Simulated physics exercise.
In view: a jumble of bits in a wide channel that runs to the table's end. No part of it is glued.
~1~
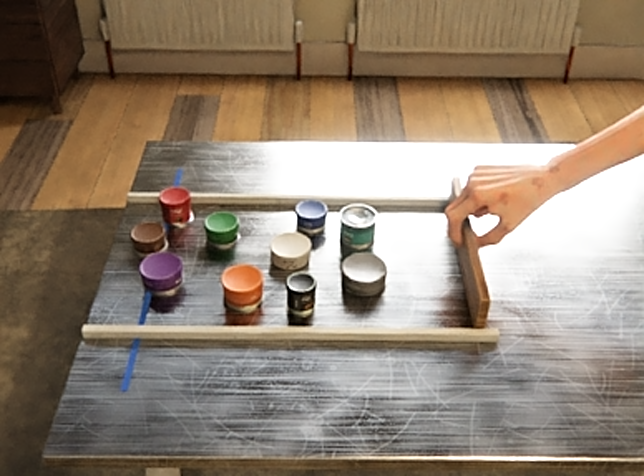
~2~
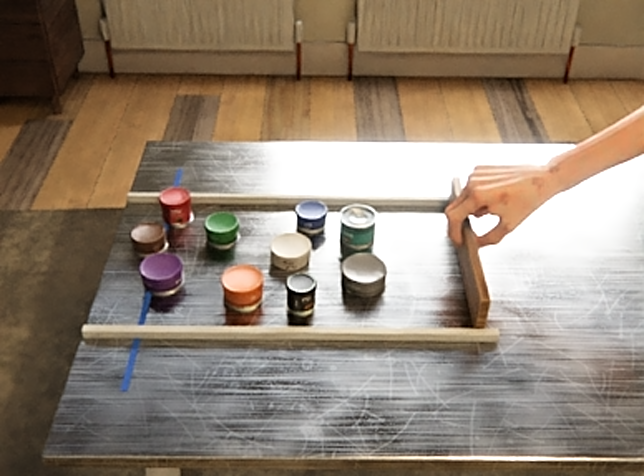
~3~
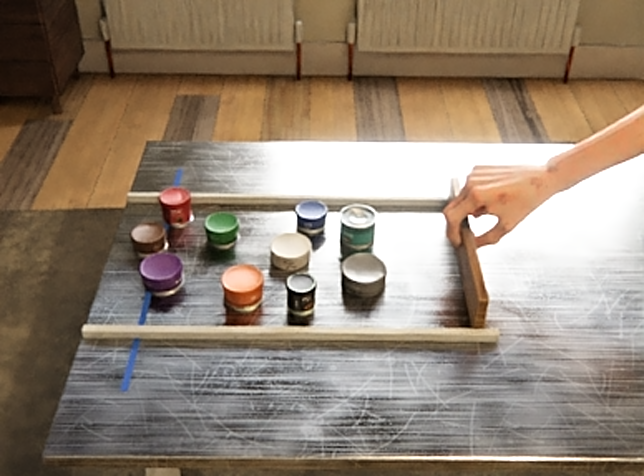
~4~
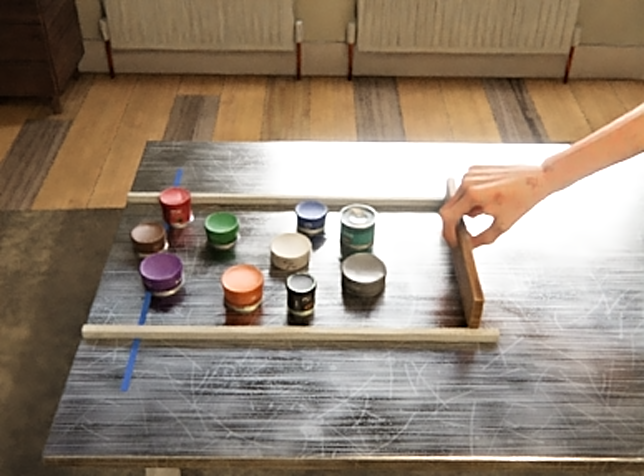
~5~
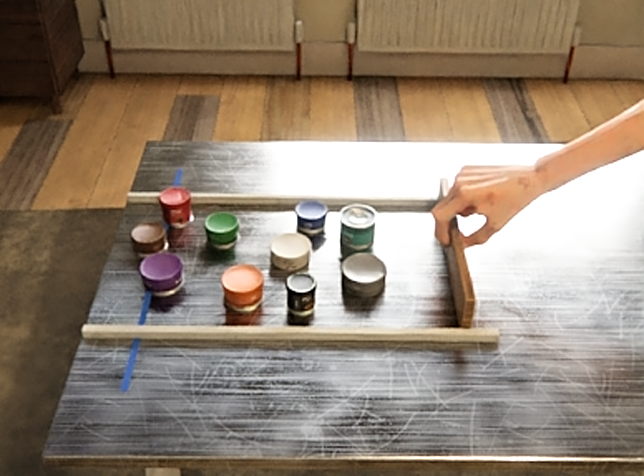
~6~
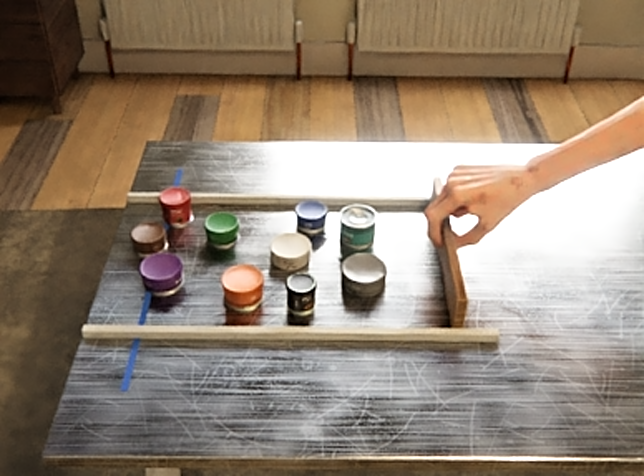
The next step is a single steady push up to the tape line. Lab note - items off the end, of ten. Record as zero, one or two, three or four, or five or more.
Drops: A trio or a quartet.
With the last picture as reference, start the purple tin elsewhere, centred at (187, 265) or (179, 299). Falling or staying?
Taking them in order, it drops away and then it drops away.
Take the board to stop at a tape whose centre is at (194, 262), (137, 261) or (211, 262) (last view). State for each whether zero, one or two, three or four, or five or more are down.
First no fall at all, next more than four, finally none.
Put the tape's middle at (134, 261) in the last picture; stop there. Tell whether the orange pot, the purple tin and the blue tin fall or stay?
The orange pot is no longer there; as for the purple tin, it is no longer there; and the blue tin is still there.
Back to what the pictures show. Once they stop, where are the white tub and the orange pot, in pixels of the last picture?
I'd put one close to (127, 250) and the other close to (93, 300).
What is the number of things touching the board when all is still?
4.
Early on, none off yet; brown tin at rest near (149, 239); red pot at rest near (176, 207); purple tin at rest near (162, 274).
Finally, the number that fall off is three or four; lost, green tin, purple tin and brown tin.
